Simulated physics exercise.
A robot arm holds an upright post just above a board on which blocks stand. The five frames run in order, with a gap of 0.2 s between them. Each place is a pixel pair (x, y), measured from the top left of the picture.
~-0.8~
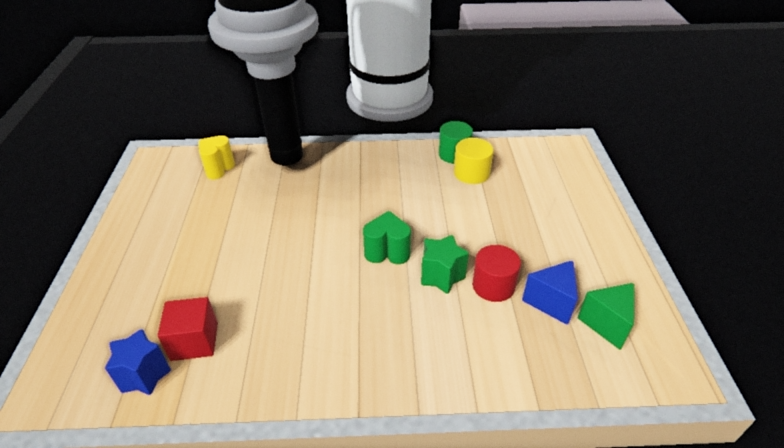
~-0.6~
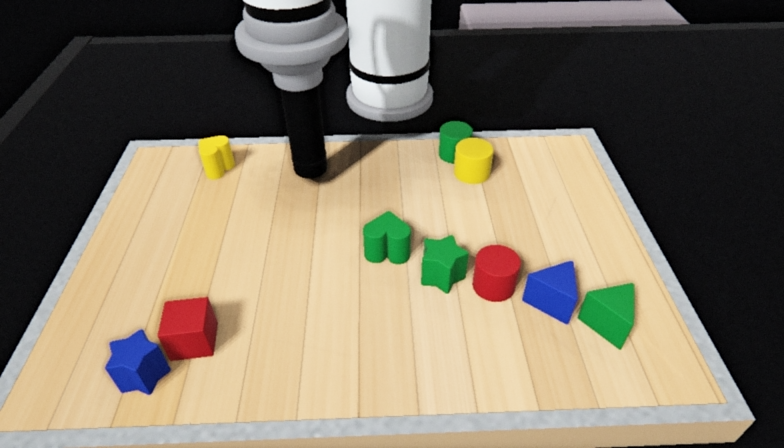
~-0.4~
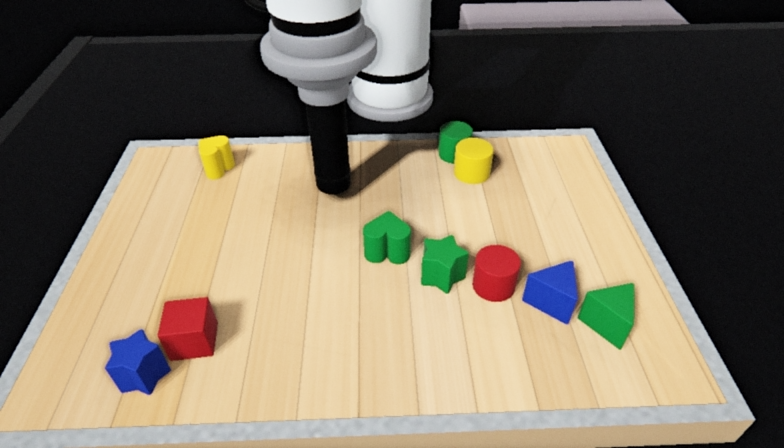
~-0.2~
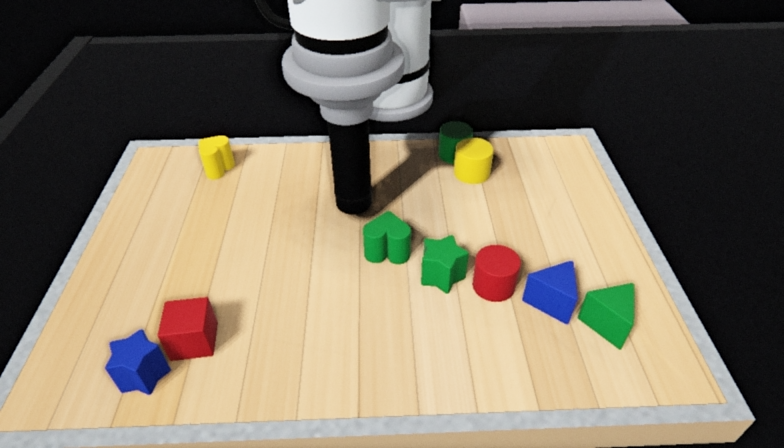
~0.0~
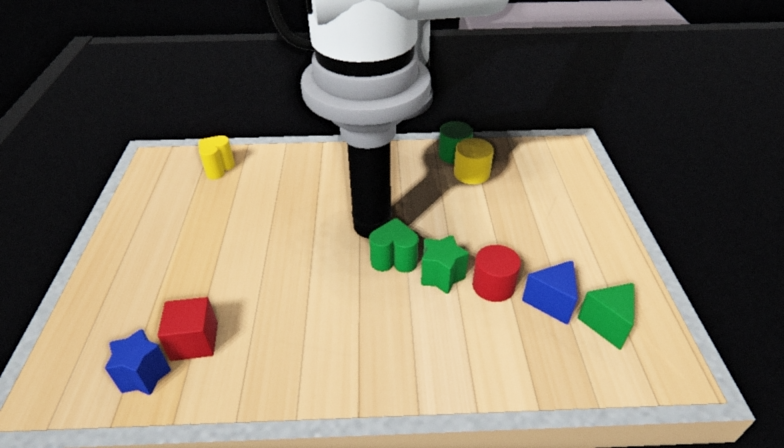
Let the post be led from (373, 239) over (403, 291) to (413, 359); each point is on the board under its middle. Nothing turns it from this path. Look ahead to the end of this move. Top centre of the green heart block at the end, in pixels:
It will likely be found at (458, 313).
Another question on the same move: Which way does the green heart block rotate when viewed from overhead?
Anticlockwise.
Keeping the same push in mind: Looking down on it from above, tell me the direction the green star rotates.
Spin direction: Counter-clockwise.
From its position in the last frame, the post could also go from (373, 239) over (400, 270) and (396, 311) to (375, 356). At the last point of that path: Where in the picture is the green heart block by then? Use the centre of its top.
The middle of its top is at (437, 297).
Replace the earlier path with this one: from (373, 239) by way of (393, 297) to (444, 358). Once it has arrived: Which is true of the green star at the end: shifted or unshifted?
By the last moment of the path, the green star has shifted.
What follows on the original path. One third of the way, post (394, 259); green heart block (419, 269); green star (456, 255), turned 35° anticlockwise.
Two thirds of the way, post (409, 300); green heart block (447, 304), turned 25° anticlockwise; green star (456, 255), turned 35° anticlockwise.
At the end, post (414, 347); green heart block (458, 313), turned 45° anticlockwise; green star (456, 255), turned 35° anticlockwise; red circular block in place.
